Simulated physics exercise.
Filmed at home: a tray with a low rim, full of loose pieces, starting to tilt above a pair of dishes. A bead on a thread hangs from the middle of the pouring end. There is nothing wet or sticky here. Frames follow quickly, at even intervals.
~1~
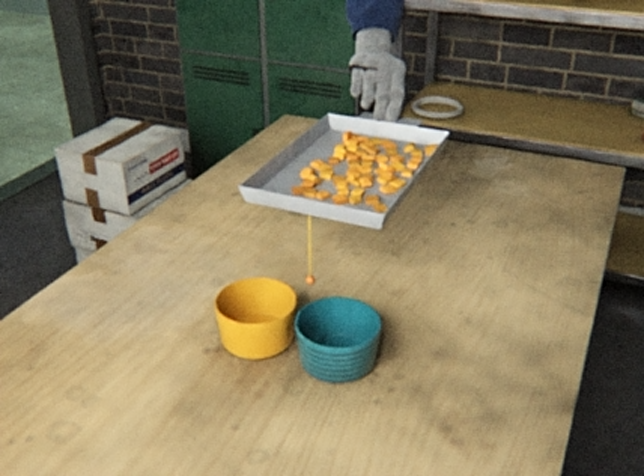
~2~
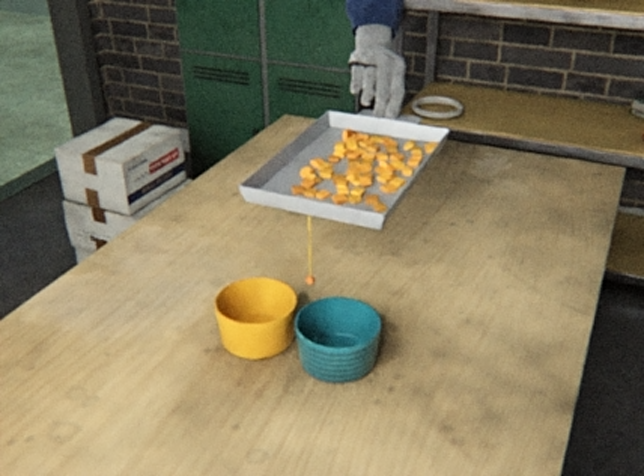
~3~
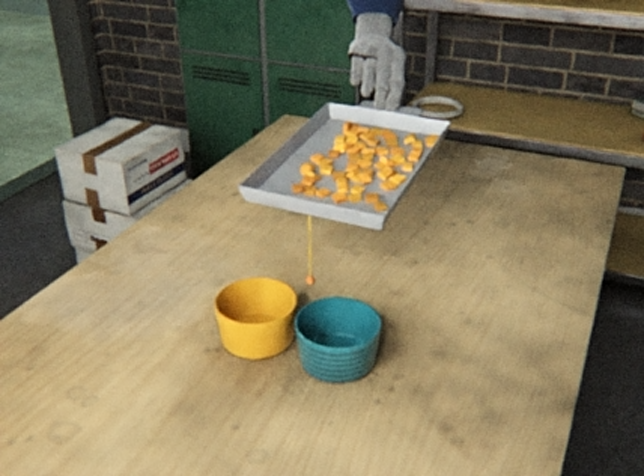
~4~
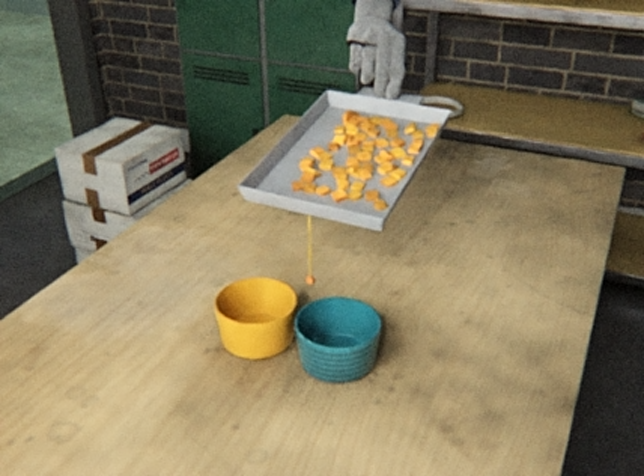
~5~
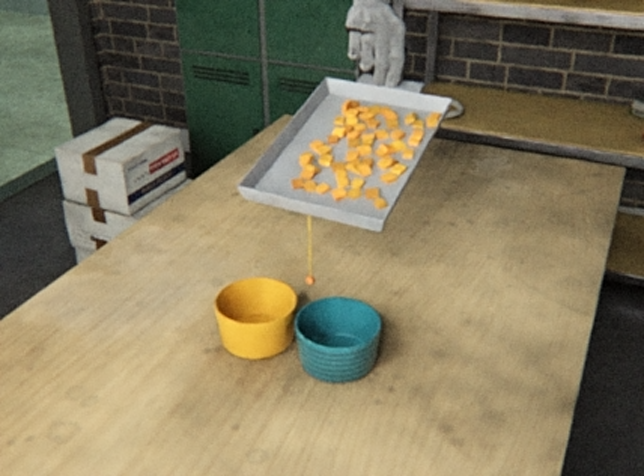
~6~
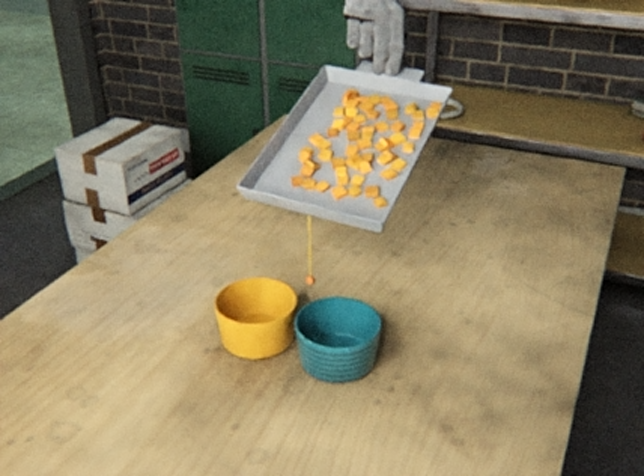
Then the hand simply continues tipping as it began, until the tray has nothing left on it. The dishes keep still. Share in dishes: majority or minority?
Majority.
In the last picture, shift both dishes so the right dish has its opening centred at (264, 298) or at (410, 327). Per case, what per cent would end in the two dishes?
It comes to roughly 20 per cent in one try and roughly 70 per cent in the next.
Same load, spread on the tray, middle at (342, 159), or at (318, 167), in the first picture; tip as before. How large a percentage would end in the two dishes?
Shares in turn: 80 % and 90 %.
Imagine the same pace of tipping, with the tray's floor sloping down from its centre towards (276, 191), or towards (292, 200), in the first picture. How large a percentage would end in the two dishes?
About 30 and 70 per cent.
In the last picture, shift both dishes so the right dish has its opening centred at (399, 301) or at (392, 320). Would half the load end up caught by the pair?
Together the dishes get less than a half first, then beyond half.
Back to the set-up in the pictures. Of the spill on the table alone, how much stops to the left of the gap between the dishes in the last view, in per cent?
Close to 20 per cent.
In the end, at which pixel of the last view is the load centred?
At about (337, 355), give or take.
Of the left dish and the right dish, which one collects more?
The one in question is the right-side one.
Soon, tray tipped steeply; nearly all on the tray; a stray few in the air.
A while on, tray tipped past a quarter turn; about half on the tray; about a third in the right dish; a small part outside both; about a quarter in the air.
Towards the end, tray tipped past a quarter turn; about two thirds in the right dish; a small part in the left dish; about a quarter outside both.
Finally, tray tipped past a quarter turn; about two thirds in the right dish; a small part in the left dish; about a quarter outside both.
